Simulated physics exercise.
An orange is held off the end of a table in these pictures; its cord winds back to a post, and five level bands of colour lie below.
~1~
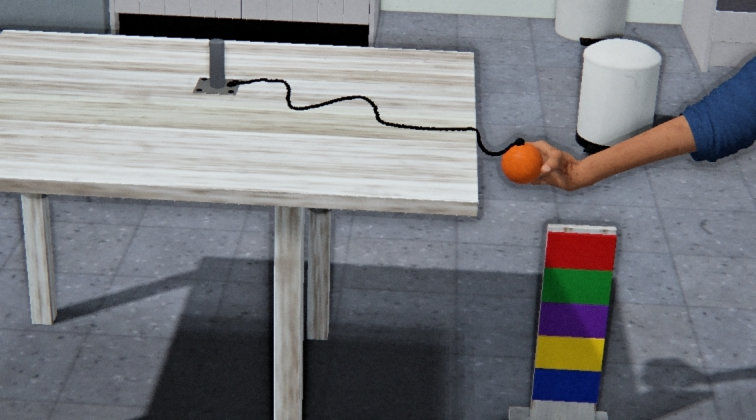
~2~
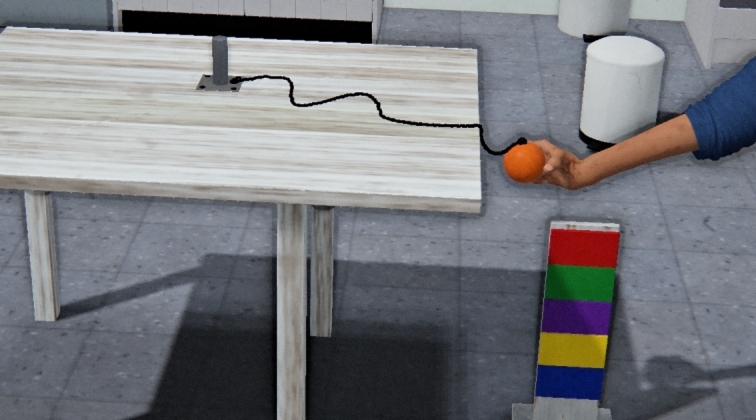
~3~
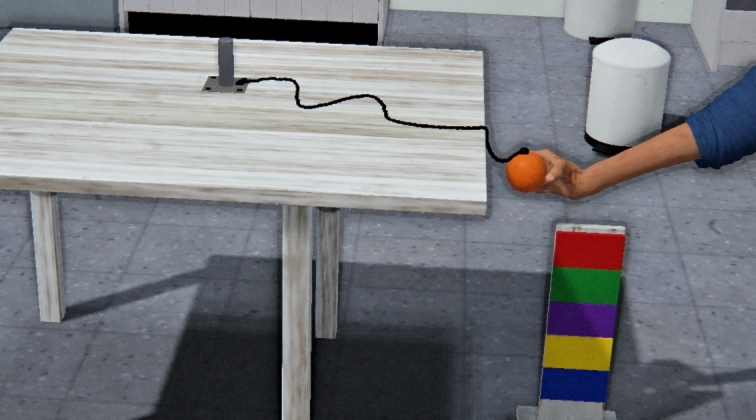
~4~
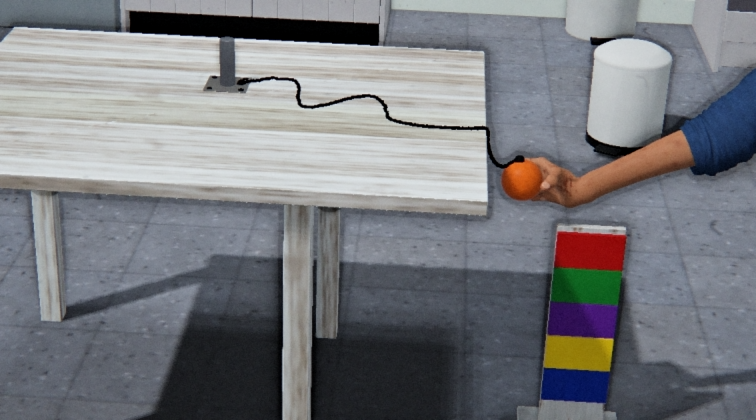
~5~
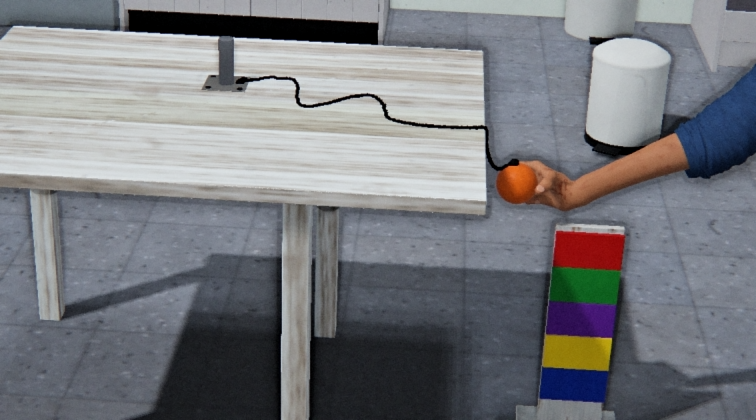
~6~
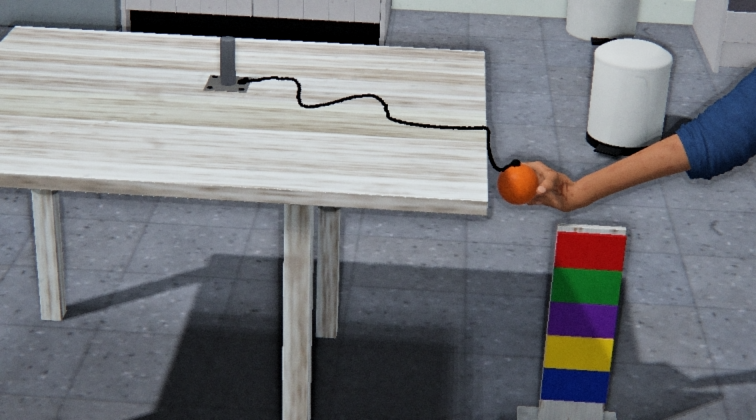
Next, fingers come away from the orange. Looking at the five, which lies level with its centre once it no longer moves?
The purple one lies level with its centre.
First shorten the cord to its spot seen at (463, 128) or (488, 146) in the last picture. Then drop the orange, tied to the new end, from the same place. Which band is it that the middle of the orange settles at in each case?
First try: Red; second try: Green.
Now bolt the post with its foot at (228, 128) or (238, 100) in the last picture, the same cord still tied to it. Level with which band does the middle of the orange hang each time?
Going case by case, it's yellow and then yellow.
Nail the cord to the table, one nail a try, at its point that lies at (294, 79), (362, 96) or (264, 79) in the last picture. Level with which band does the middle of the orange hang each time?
Lab note: Try 1 purple; try 2 red; try 3 purple.
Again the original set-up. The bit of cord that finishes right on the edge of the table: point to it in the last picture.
The spot located at (385, 108) in the last picture.
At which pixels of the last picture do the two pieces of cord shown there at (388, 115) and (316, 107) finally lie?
In that view they reach (486, 135) and (384, 102).
Soon after, orange near (451, 305); level with purple.
After that, orange near (482, 306); level with purple.
In the end, orange near (473, 306); level with purple. The cord holds its middle at purple.
